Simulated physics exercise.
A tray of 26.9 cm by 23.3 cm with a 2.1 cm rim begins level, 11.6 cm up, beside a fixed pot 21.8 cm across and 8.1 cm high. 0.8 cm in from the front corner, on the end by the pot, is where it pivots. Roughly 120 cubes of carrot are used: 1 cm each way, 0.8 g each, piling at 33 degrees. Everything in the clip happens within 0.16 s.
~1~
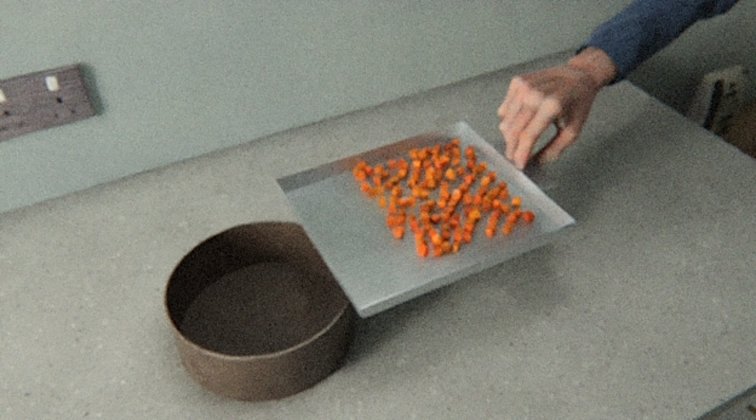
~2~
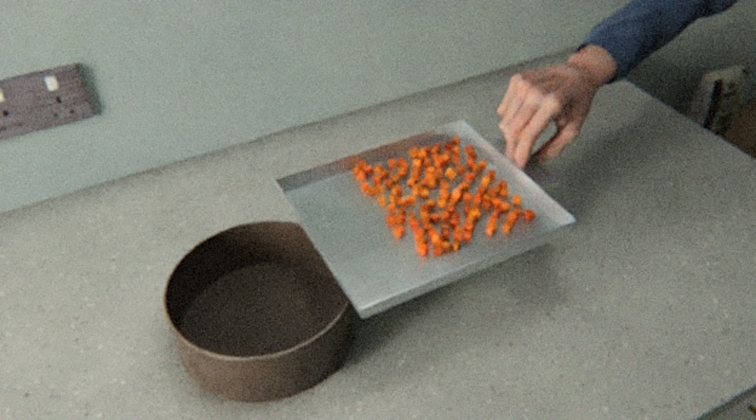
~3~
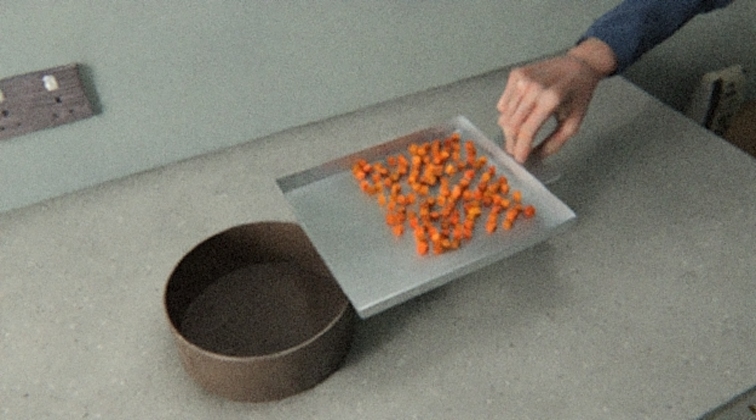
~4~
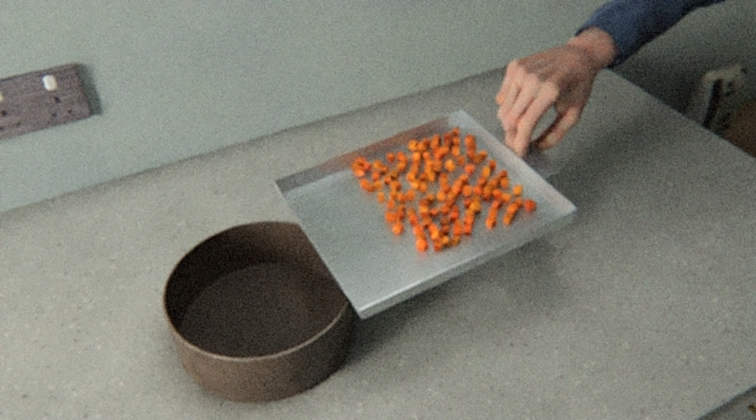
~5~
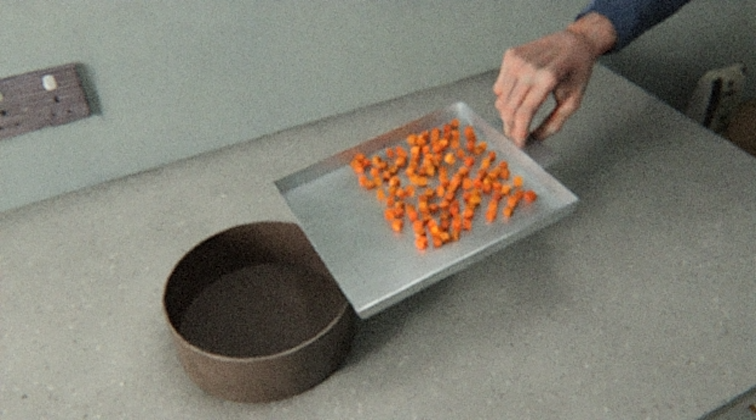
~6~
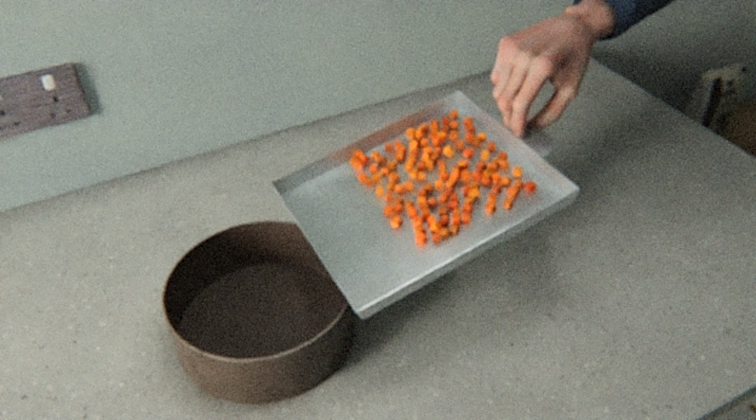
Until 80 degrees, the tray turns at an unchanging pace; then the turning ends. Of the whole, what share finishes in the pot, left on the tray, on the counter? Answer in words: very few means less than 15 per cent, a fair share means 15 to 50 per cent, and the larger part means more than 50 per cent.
Pot: The larger part. Tray: A fair share. Counter: Very few.
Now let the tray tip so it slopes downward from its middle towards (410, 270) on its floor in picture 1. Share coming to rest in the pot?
Roughly 0 per cent.
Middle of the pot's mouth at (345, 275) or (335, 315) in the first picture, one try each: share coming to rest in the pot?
That gives roughly 40 per cent and then 35 per cent.
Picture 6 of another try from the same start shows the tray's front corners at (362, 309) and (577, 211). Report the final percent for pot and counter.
Pot 0; counter 95.
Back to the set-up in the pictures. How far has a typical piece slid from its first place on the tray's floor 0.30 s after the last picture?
Displacement on the tray: Roughly 1 cm.
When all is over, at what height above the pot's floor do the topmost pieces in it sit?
I'd say near 1.5 centimetres.
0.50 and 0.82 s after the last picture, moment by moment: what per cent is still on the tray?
In order, 100 and 30.
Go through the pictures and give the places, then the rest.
In the first picture, tray tilt 0 degrees, front corners at (362, 304) and (571, 221); middle of the pieces at (444, 191); pot at (260, 282).
In the second picture, tray tilt 0 degrees, front corners at (362, 304) and (571, 219); middle of the pieces at (444, 190).
In the third picture, tray tilt 2 degrees, front corners at (361, 305) and (572, 215); middle of the pieces at (444, 187).
In the fourth picture, tray tilt 4 degrees, front corners at (361, 305) and (573, 208), lowest corner left back; middle of the pieces at (444, 183).
In the fifth picture, tray tilt 7 degrees, front corners at (360, 306) and (573, 198), lowest corner left back; middle of the pieces at (443, 177).
In the sixth picture, tray tilt 11 degrees, front corners at (359, 307) and (573, 188), lowest corner left back; middle of the pieces at (442, 170); pot at (259, 283).
Then, 0.30 s after the last picture, tilt 45 degrees; the tray holds 100 %, the pot 0 %.
Then, 0.50 s after the last picture, tilt 68 degrees; the tray holds 100 %, the pot 0 %.
Then, 0.82 s after the last picture, tilt 80 degrees; the tray holds 30 %, the pot 65 %.
In the end, pot 65 %, tray 25 %, counter 5 %.
